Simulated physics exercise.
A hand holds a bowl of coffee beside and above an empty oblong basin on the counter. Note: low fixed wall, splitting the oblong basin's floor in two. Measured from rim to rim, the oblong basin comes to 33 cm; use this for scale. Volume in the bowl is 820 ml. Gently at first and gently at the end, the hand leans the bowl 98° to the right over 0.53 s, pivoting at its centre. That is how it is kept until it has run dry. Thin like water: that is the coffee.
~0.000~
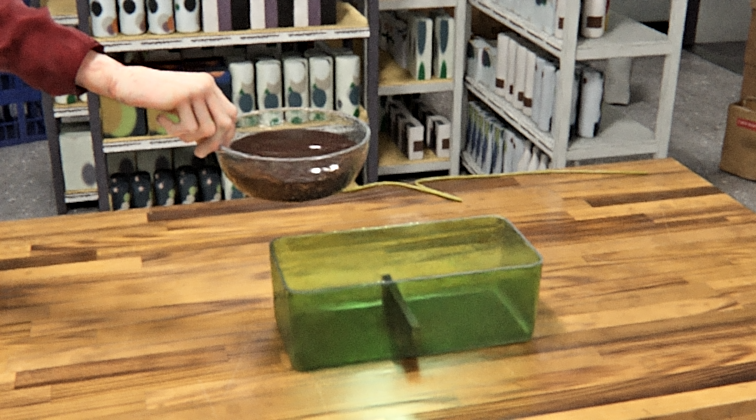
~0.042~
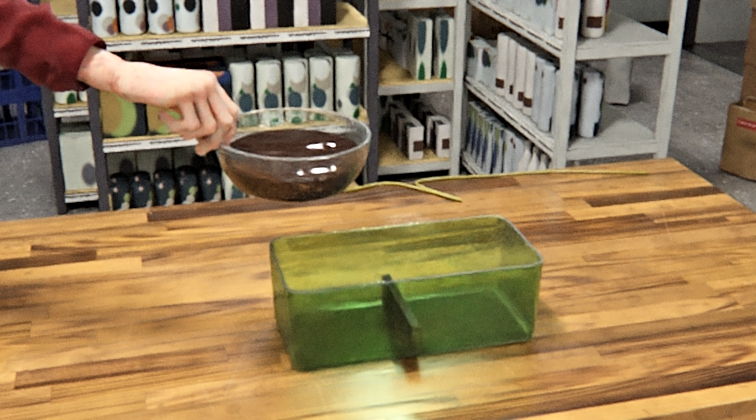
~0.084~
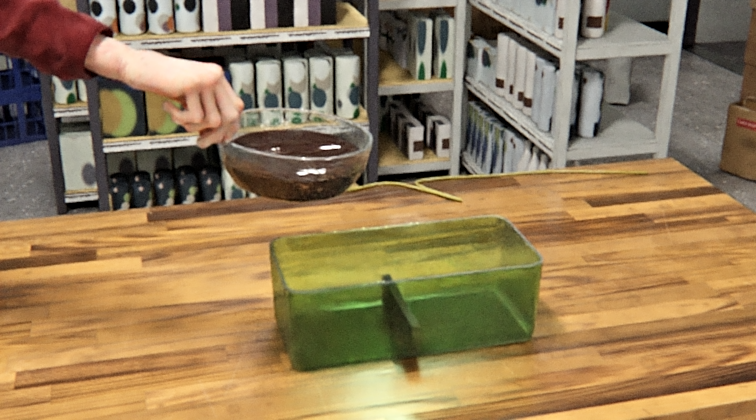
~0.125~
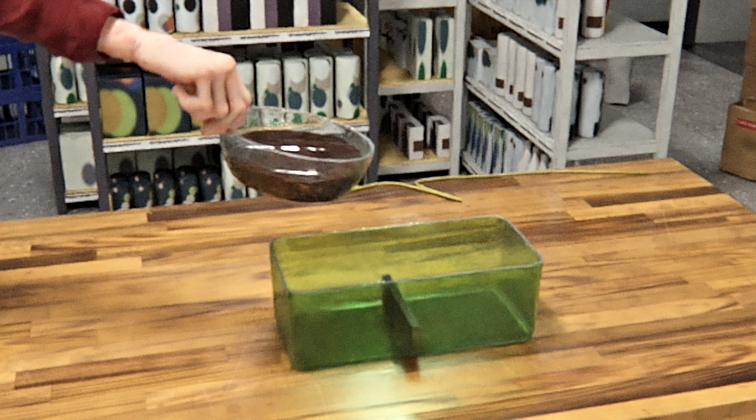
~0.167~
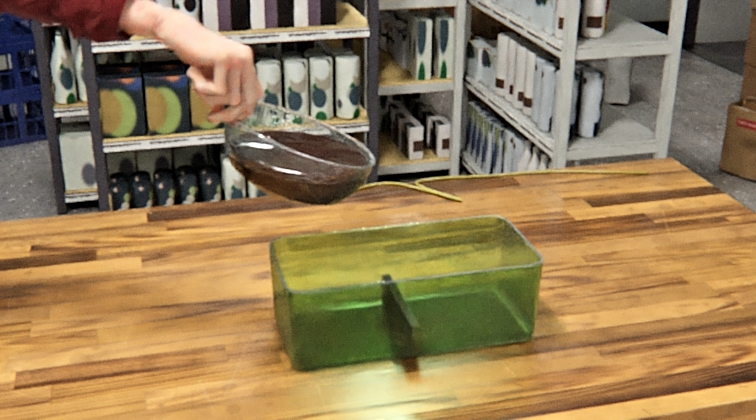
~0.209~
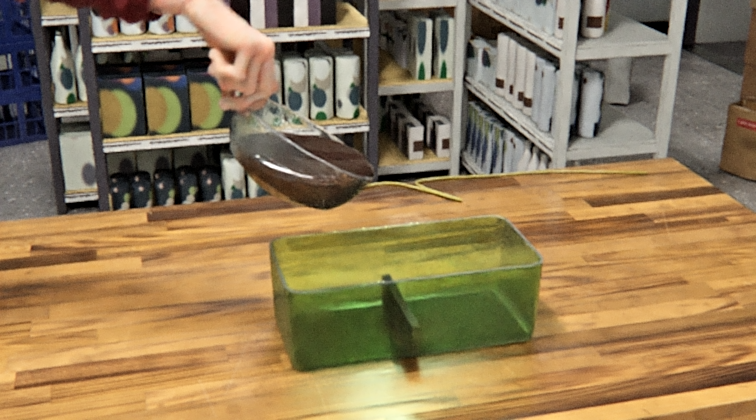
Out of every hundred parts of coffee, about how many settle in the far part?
About 44 out of 100.
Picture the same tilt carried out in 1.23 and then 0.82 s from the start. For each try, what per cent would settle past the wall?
Respectively about 60 and 50 percent.
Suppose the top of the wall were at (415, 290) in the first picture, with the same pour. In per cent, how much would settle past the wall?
Estimate: About 15 percent.
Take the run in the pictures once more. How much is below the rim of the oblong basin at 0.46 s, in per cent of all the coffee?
46 %, roughly.
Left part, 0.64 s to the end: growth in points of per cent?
Difference: Approx. 1 %.
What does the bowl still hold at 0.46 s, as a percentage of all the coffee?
Roughly 10 %.
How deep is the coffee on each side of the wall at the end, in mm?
Left roughly 20 mm; right roughly 16 mm.
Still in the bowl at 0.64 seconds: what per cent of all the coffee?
What remains is about 1 percent of it all.
By 0.46 s the tilt is 93° and 11 per cent is still to pour, 18 is left of the wall and 27 right of it.
By 0.64 s the tilt is 98° and 1 per cent is still to pour, 49 is left of the wall and 41 right of it.
By 0.82 s the tilt is 98° and 0 per cent is still to pour, 48 is left of the wall and 43 right of it.
By 1.03 s the tilt is 98° and 0 per cent is still to pour, 50 is left of the wall and 44 right of it.
At rest 50 per cent lies left of the wall, 44 right of it and 6 outside.
